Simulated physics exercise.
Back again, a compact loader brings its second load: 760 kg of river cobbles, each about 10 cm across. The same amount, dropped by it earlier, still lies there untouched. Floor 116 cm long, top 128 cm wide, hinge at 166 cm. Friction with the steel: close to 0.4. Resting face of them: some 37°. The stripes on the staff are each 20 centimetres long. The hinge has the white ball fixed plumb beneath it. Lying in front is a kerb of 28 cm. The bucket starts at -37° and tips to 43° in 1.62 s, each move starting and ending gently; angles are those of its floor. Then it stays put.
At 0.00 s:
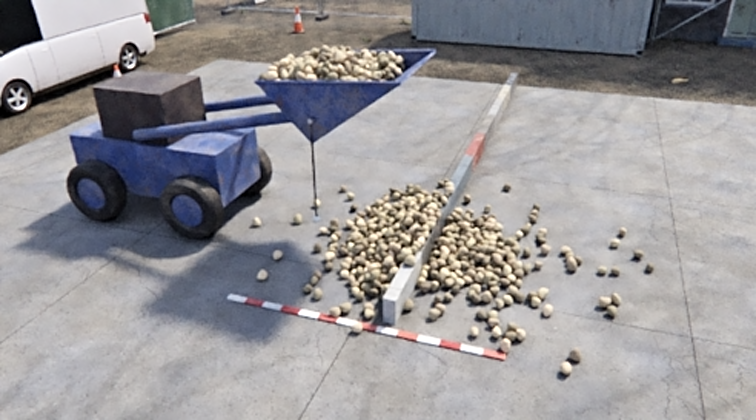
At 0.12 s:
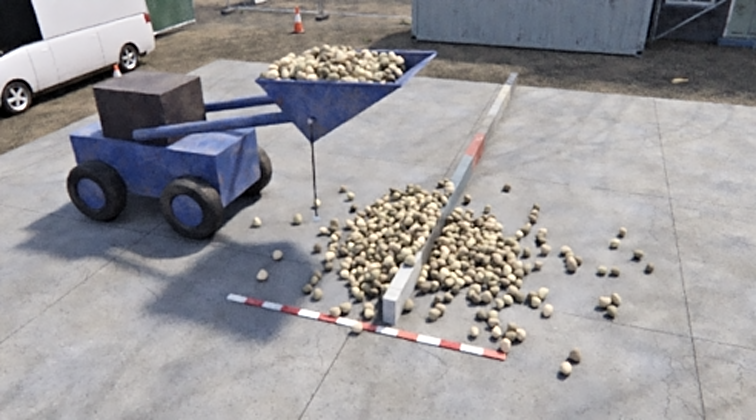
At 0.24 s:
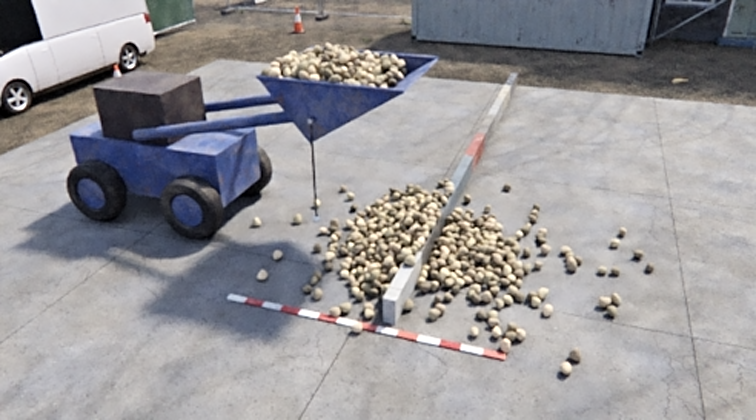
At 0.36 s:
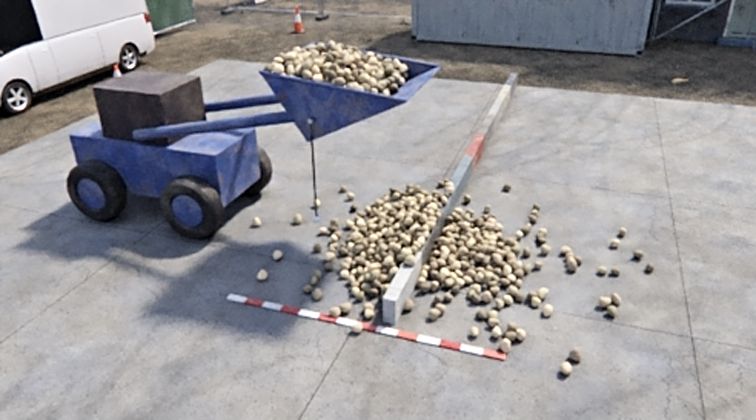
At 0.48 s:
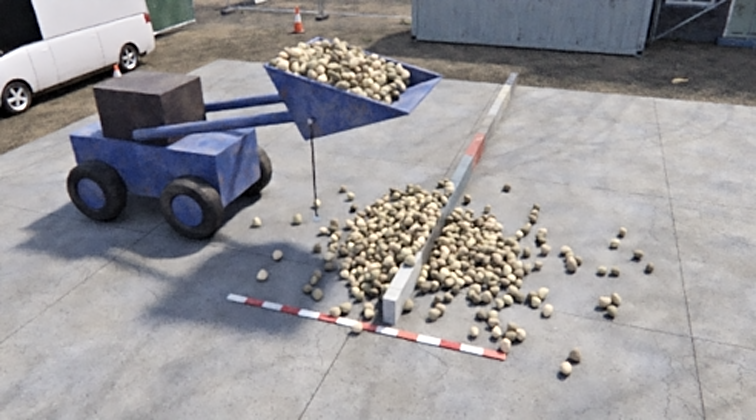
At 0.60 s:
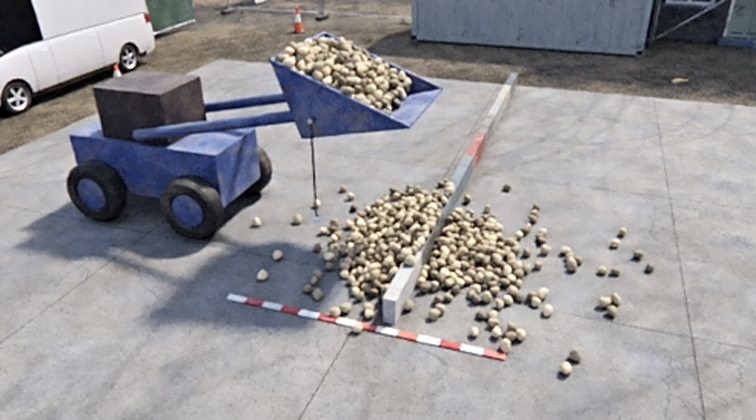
A blue loader with a dark block on its back stands at the left of a grey paved yard, seen from above, with a white van and pale containers behind. Its raised bucket is heaped with cream and brown stones, beside a scattered pile lying across a long pale beam and behind a red-and-white staff. The bucket slowly tilts its lip downward to the right and the stones shift slightly inside, while everything else and the view stay still.
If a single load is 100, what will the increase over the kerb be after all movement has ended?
The increase will be around 64 per cent.
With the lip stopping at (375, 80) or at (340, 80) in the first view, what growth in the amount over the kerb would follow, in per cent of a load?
Near 30 in a hundred, then near 5 in a hundred.
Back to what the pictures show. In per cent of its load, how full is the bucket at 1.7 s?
It holds some 30 percent.
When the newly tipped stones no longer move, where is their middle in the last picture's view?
(451, 242).
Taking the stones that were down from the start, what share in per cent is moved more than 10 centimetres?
I'd put it at about 20 per cent.
After 1.2 s the floor is at 31°; in per cent of one load, 97 in the bucket, 66 on this side of the kerb, 37 over the kerb; the foremost stones are at (622, 270).
After 1.7 s the floor is at 43°; in per cent of one load, 32 in the bucket, 112 on this side of the kerb, 56 over the kerb; the foremost stones are at (622, 270).
After 2.1 s the floor is at 43°; in per cent of one load, 3 in the bucket, 112 on this side of the kerb, 85 over the kerb; the foremost stones are at (622, 270).
After 4.9 s the floor is at 43°; in per cent of one load, 0 in the bucket, 99 on this side of the kerb, 101 over the kerb; the foremost stones are at (658, 284). Net gain over the kerb, 64.
